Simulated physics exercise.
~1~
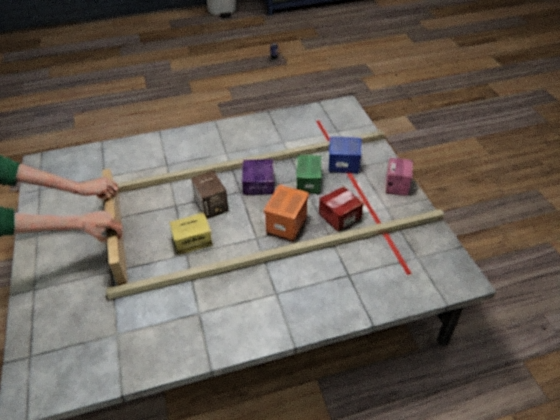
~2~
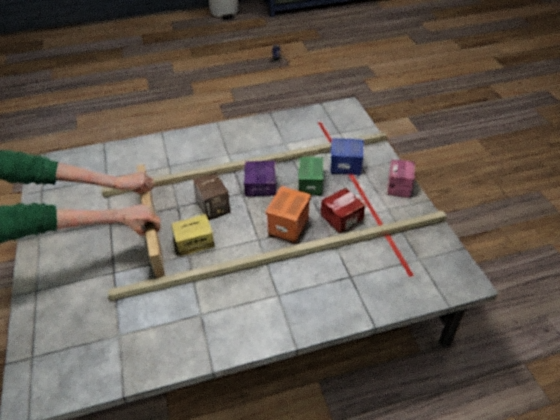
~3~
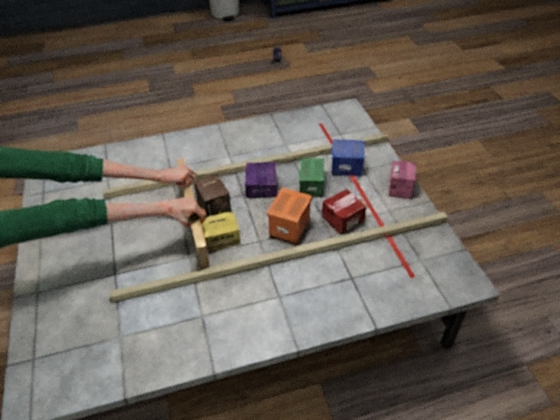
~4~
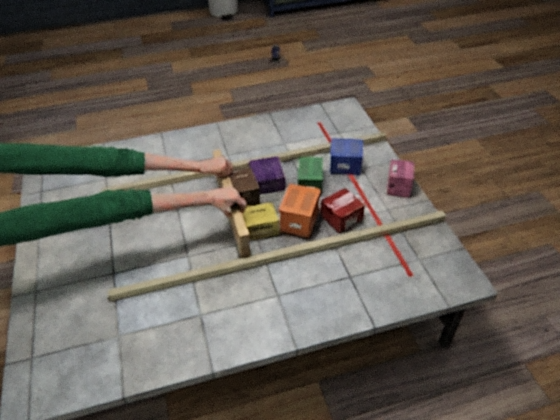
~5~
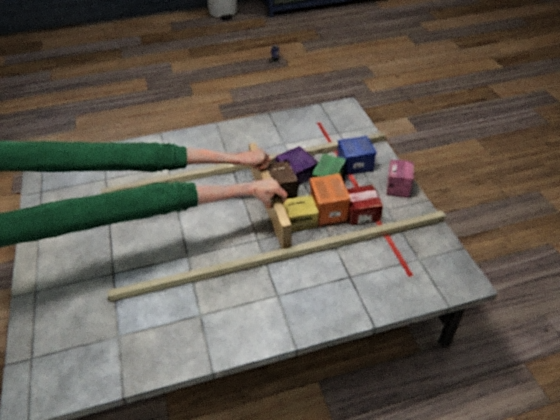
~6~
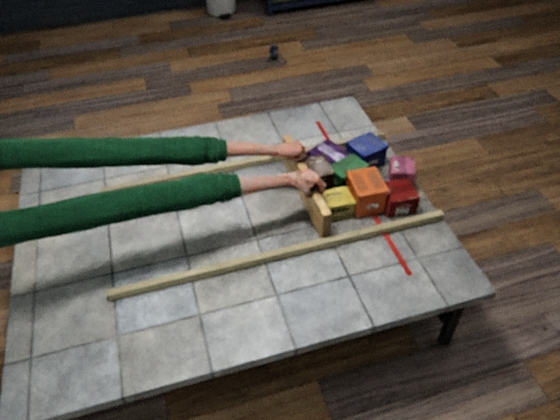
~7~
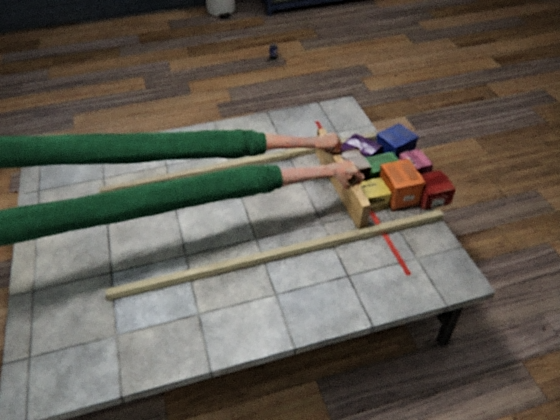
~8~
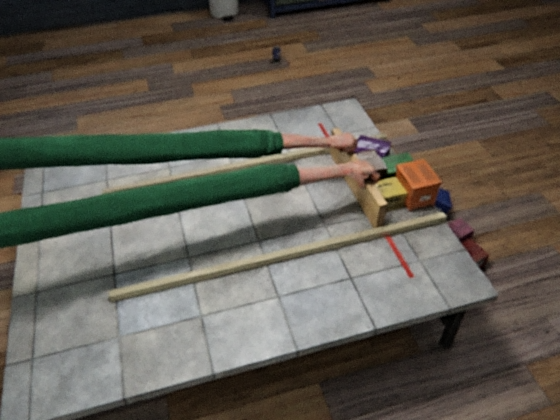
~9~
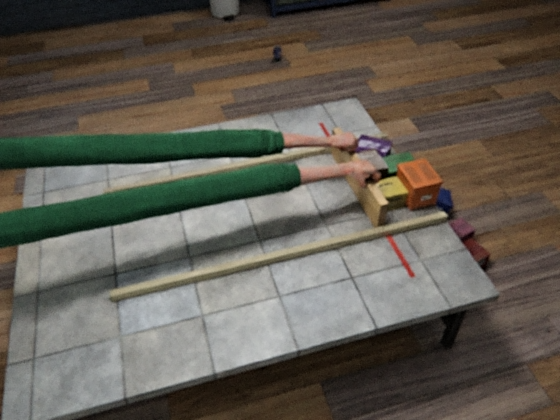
A wooden plank, pushed by two green-sleeved arms, slid rightward between two battens on a low tiled platform, gathering colourful boxes into a cluster and shoving them past the red tape, until the red, blue and pink ones dropped off the far edge and the rest stayed on.
